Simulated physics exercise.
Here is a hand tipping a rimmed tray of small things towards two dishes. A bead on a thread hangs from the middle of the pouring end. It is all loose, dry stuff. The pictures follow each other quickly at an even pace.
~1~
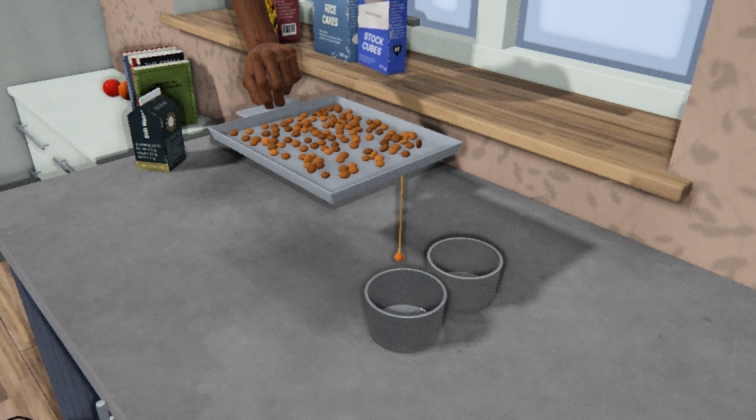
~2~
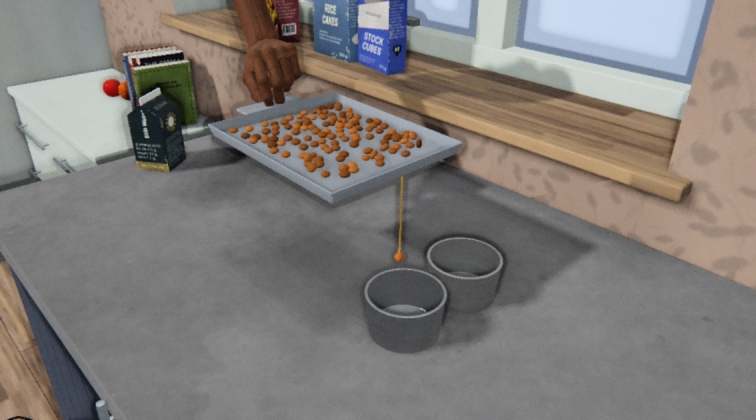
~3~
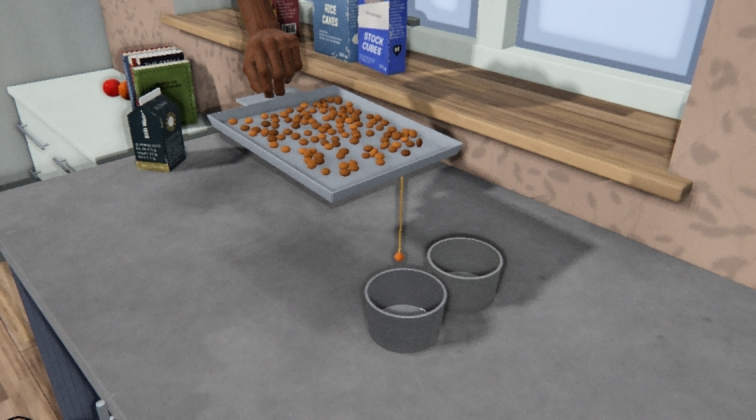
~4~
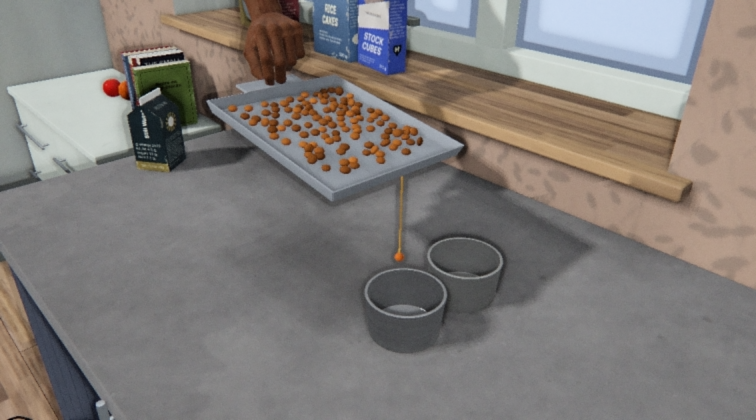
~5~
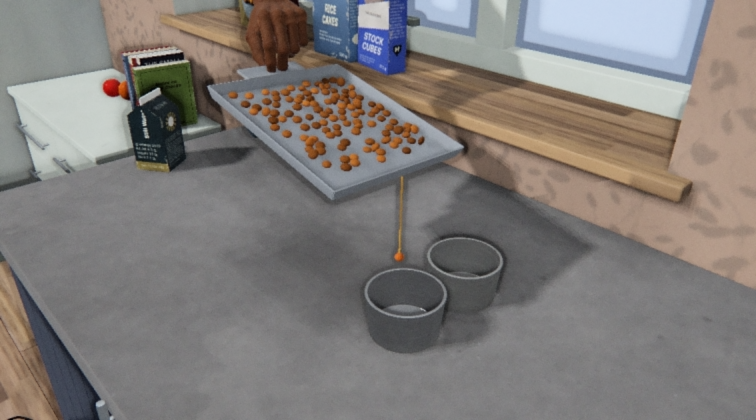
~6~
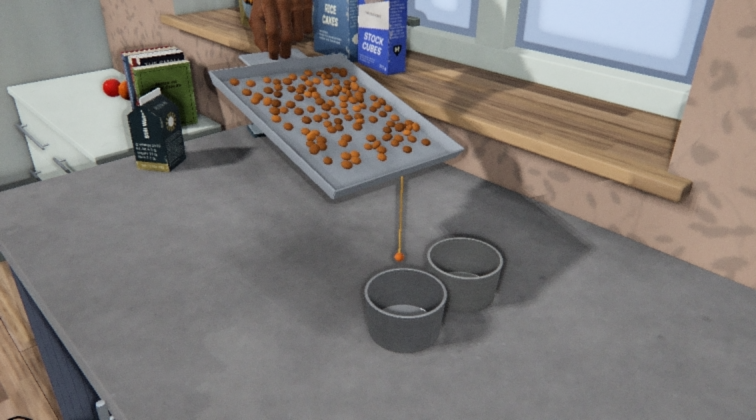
At first, a hand holds a grey rimmed tray of small brown bits almost level above a countertop, near two empty grey dishes, with an orange bead hanging on a thread. The hand then steadily raises the tray's far end, so it slopes more steeply, while the bits shift only slightly.
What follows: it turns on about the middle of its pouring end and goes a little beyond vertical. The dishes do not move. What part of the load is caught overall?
In the dishes lies the larger part of it.
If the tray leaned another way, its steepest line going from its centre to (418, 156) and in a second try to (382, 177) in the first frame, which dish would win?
One: Right. Two: The dish on the left.
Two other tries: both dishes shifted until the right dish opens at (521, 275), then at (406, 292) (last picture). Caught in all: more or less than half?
At the first place less than half, at the second the smaller part.
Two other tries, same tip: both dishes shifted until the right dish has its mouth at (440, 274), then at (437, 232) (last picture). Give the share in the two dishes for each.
About 50 and 10 per cent.
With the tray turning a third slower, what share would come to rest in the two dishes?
Near 80 %.
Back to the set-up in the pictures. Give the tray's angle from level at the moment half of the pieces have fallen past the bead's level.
At some 90 degrees.
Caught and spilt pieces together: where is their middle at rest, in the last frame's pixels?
Roughly at (458, 291).
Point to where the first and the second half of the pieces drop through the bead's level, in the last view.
Around (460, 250) and then (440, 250).
Shortly afterwards, tray tipped steeply; all but a few on the tray; a little in the air.
Next, tray tipped right over; near a quarter on the tray; a little in the left dish; near a third in the right dish; a little outside both; a little in the air.
Some moments later, tray tipped past a quarter turn; near a quarter in the left dish; near two thirds in the right dish; a little outside both.
In the end, tray tipped past a quarter turn; near a quarter in the left dish; near two thirds in the right dish; a little outside both.
